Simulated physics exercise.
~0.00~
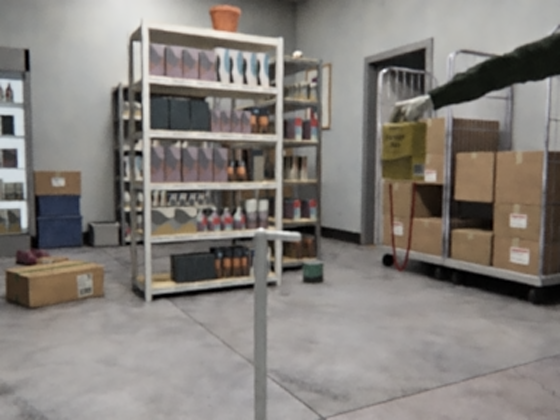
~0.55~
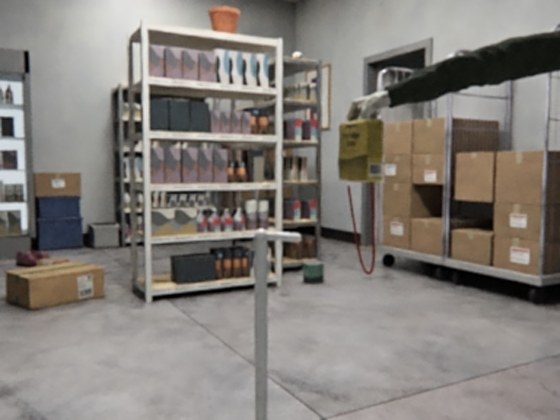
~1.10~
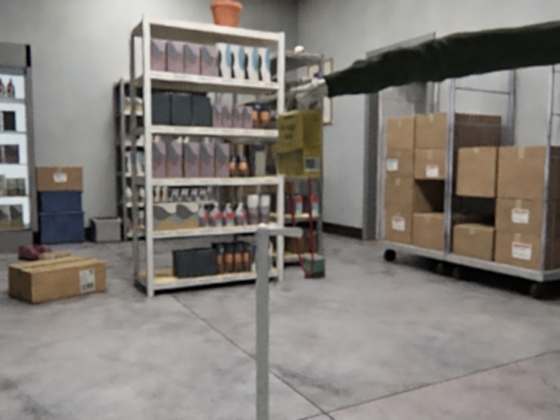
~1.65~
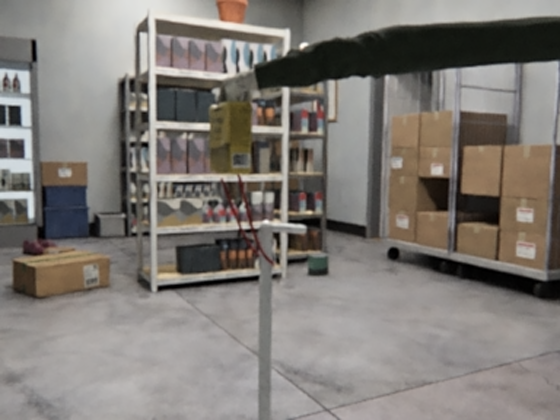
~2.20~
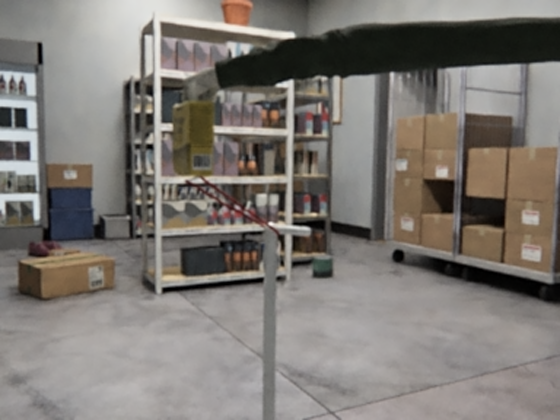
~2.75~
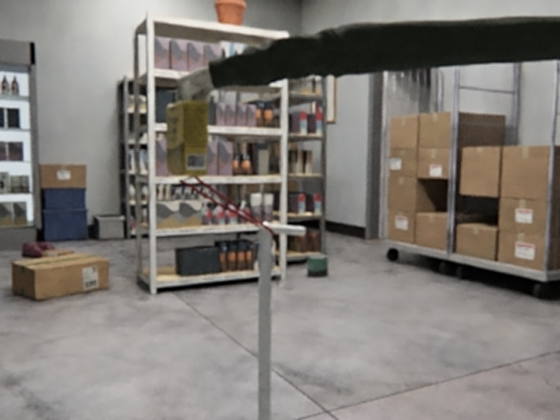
A yellow pouch is carried left past a post by hand until its loop snags tight.
